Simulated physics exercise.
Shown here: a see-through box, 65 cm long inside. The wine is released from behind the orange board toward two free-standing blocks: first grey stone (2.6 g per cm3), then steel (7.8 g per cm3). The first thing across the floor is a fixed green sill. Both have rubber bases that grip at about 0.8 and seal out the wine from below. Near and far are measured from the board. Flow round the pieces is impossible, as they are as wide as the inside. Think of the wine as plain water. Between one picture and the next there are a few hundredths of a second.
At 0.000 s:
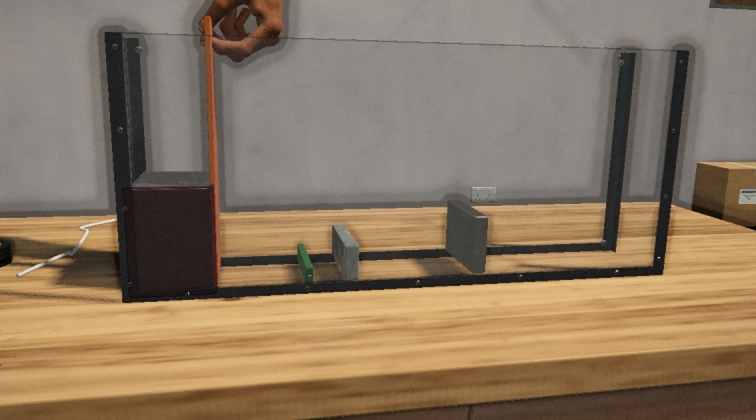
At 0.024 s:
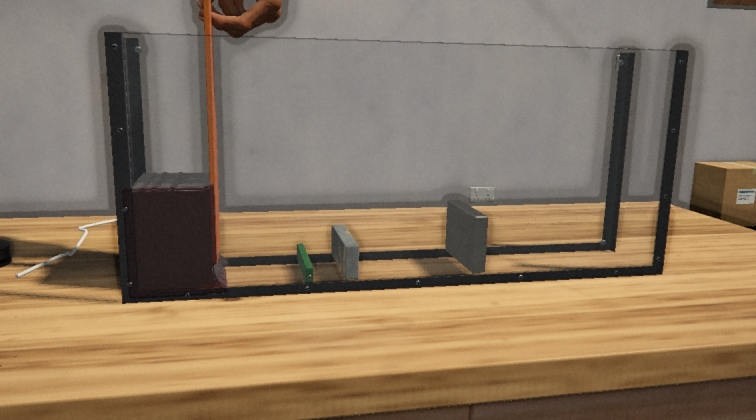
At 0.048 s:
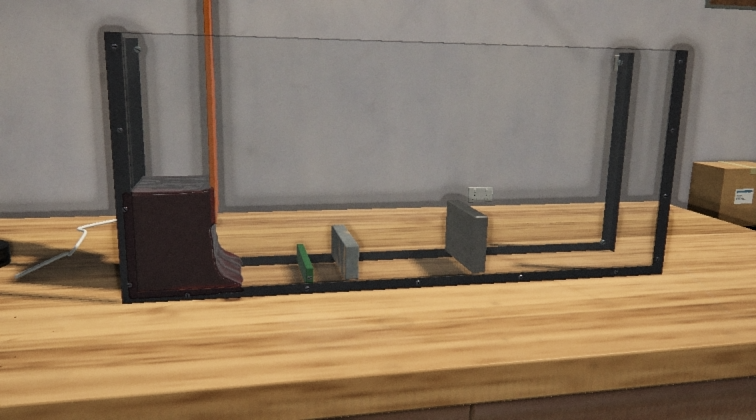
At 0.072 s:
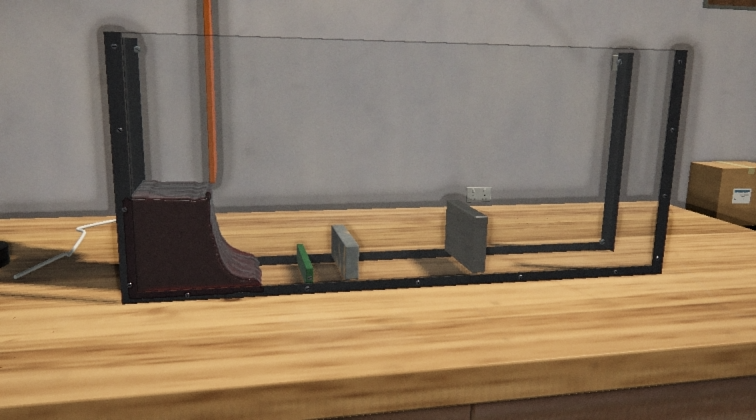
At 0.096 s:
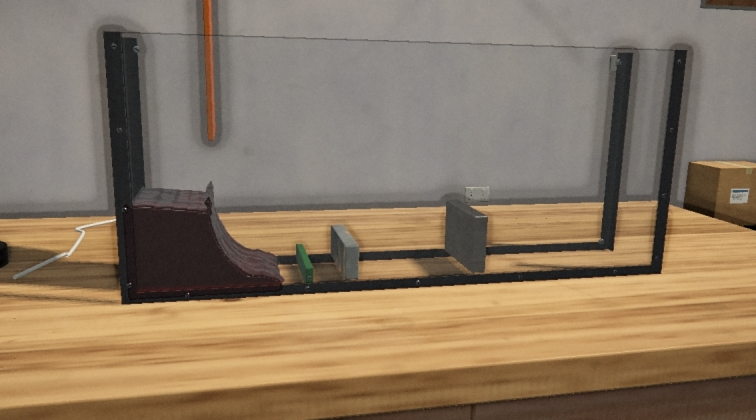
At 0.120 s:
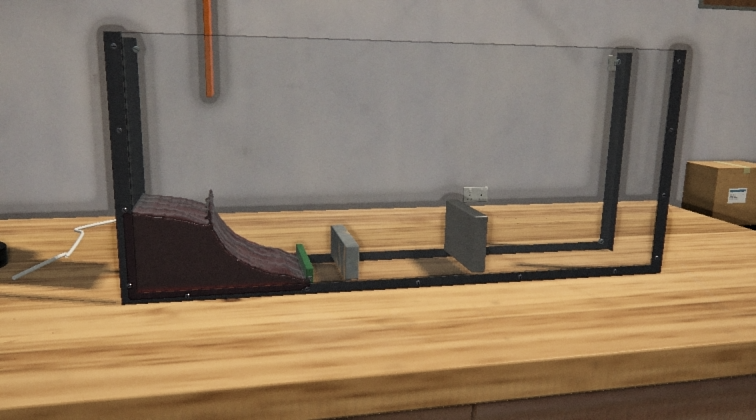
A hand pulled the orange board up out of a see-through box, and the dark wine behind it slumped and spread right along the floor, reaching a low green strip before two grey blocks.
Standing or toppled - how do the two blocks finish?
Near one: Toppled; far one: Standing.
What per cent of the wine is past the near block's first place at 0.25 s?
Estimate: Close to 12 per cent.
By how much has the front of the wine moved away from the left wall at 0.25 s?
Roughly 30 cm out.
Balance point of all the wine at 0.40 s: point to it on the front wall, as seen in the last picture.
Around (309, 267).
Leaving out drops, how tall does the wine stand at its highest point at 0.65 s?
Not counting spray, it tops out near 3.5 cm.
After 0.25 s the front has run 30 cm from the left wall, the near block is upright and the far block is upright.
After 0.40 s the near block leans 46° and the far block is upright.
After 0.65 s the near block lies flat and the far block is upright.
In the end the near block lies flat and the far block is upright; 2 per cent of the wine is past where the far block first stood.
